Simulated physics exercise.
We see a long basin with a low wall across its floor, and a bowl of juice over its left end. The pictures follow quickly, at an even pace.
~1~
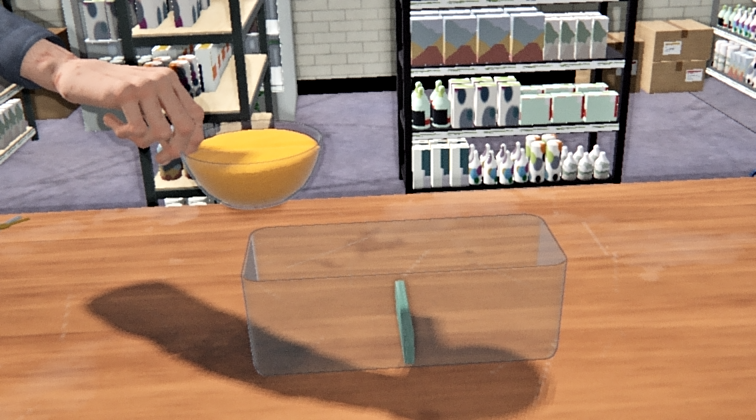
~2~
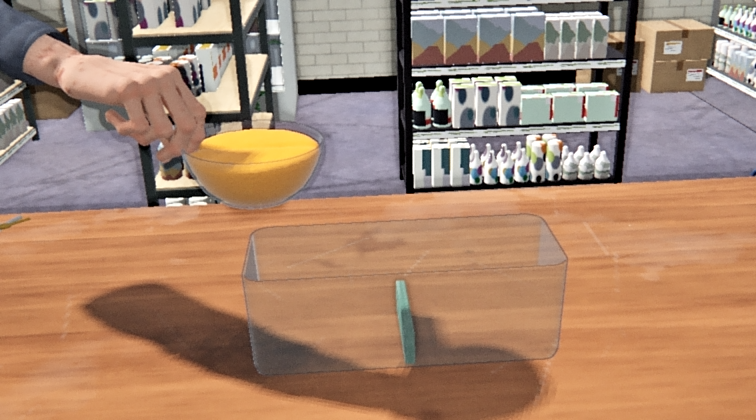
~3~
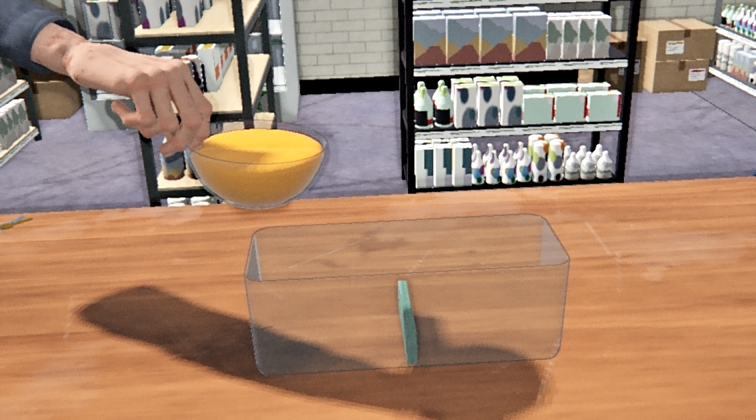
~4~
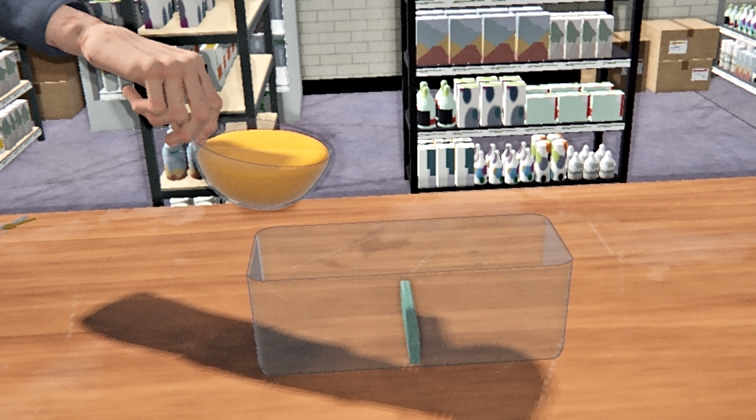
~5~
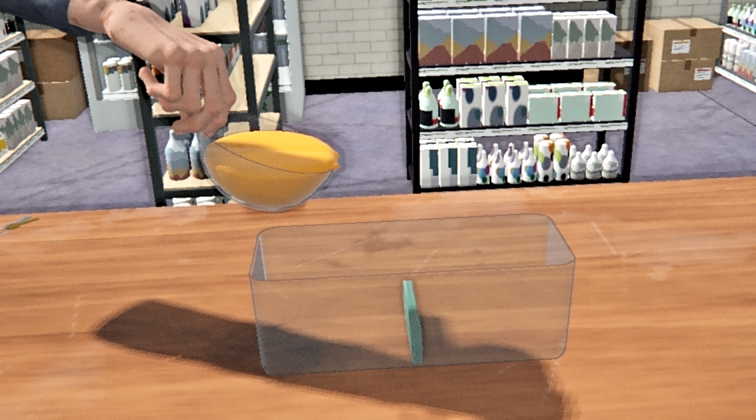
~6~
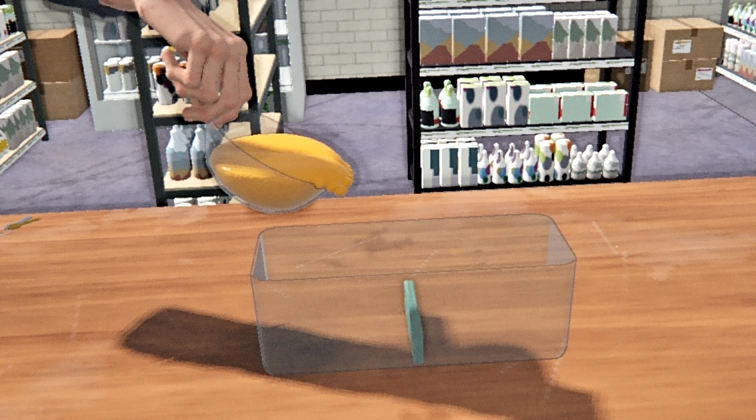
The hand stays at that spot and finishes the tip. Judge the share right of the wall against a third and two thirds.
The share right of the wall is not even a third.
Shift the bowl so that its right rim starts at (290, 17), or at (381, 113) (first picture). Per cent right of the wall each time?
About 20 and 75 per cent.
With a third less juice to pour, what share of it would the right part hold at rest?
Close to 5 per cent.
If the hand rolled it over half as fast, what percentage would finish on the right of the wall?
About 20 per cent.
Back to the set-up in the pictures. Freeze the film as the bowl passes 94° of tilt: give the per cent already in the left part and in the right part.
Left about 70, right about 5.
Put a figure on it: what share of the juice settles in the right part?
Some 15 per cent.
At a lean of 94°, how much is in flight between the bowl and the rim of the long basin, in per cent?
Close to 15 per cent.
A moment on, the bowl is tipped on its side and 7 per cent is still to pour, 72 is left of the wall and 5 right of it.
Next, the bowl is tipped right over and 0 per cent is still to pour, 89 is left of the wall and 9 right of it.
Then the bowl is tipped right over and 0 per cent is still to pour, 84 is left of the wall and 14 right of it.
Later the bowl is tipped right over and 0 per cent is still to pour, 84 is left of the wall and 14 right of it.
Finally, 84 per cent lies left of the wall, 14 right of it and 2 outside.
